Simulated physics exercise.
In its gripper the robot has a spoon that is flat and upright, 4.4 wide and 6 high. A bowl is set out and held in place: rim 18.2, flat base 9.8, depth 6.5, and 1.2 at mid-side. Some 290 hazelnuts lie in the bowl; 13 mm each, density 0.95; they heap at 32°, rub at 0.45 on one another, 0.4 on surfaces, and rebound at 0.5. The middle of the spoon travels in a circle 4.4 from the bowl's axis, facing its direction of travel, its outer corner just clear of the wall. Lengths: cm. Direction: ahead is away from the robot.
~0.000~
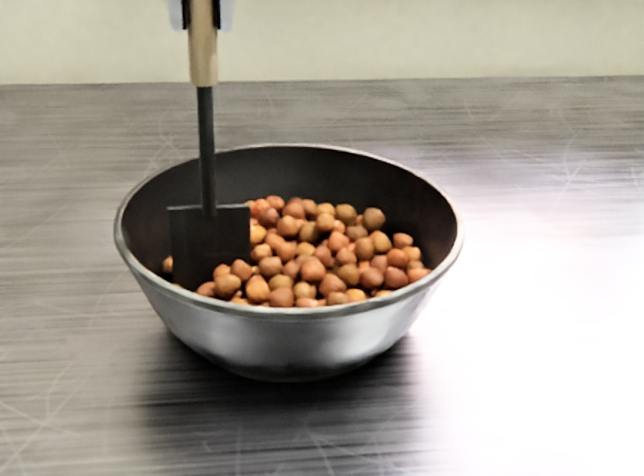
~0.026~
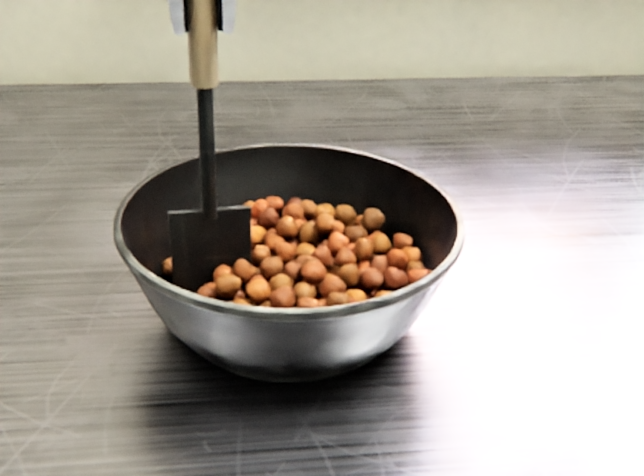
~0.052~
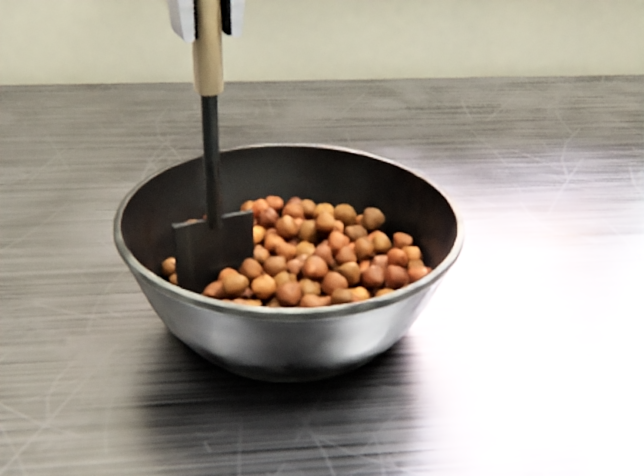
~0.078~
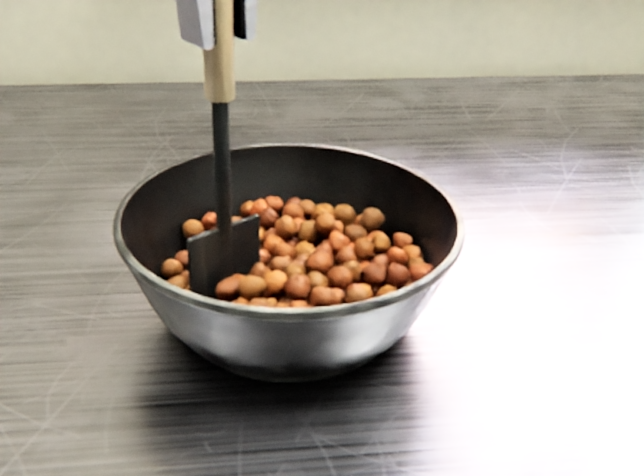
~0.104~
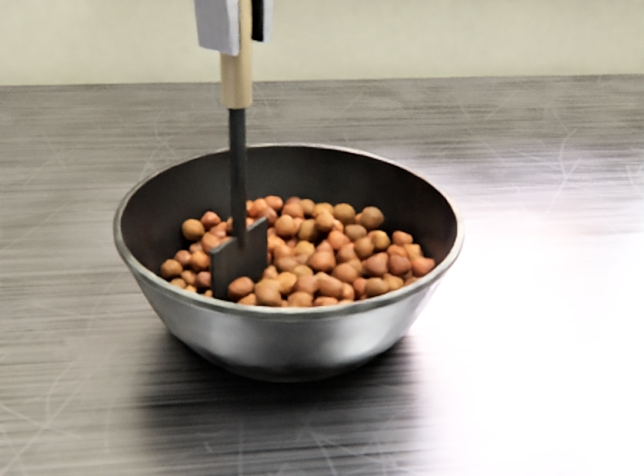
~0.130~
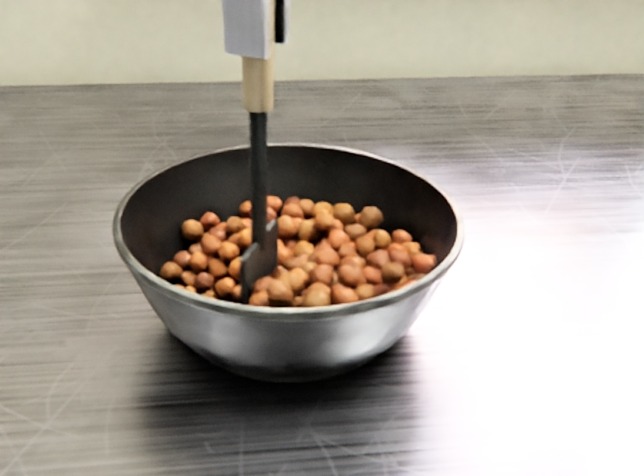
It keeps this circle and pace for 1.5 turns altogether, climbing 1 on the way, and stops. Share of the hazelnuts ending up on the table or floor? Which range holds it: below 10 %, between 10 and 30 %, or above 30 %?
It lies between 10 and 30 %.
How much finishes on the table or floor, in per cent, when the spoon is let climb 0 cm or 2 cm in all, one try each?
Roughly 25 and 20 per cent.
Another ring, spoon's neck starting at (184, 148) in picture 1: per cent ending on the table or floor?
About 15 percent ends up on the table or floor.
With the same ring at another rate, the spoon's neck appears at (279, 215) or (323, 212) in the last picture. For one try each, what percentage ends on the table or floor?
Near 30 per cent for the first, near 40 per cent for the second.
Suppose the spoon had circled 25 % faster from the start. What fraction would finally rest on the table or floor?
30 %.
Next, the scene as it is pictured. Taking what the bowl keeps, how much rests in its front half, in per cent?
35 %.
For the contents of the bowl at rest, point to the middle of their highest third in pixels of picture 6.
It is centred near (344, 225).
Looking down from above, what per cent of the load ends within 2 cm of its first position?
Roughly 5 percent.
By 0.45 s, 249° round, highest piece 9 above the table; 261 in the bowl, 21 on the table or floor, 4 in flight or on the tool.
By 0.78 s, 75° round, highest piece 9 above the table; 241 in the bowl, 41 on the table or floor, 4 in flight or on the tool.
By 1.14 s, 180° round, highest piece 6 above the table; 229 in the bowl, 57 on the table or floor.
By 1.84 s, 180° round, highest piece 6 above the table; 229 in the bowl, 57 on the table or floor.
Final count, 229 in the bowl, 57 on the table or floor. That is 20 % on the table or floor.
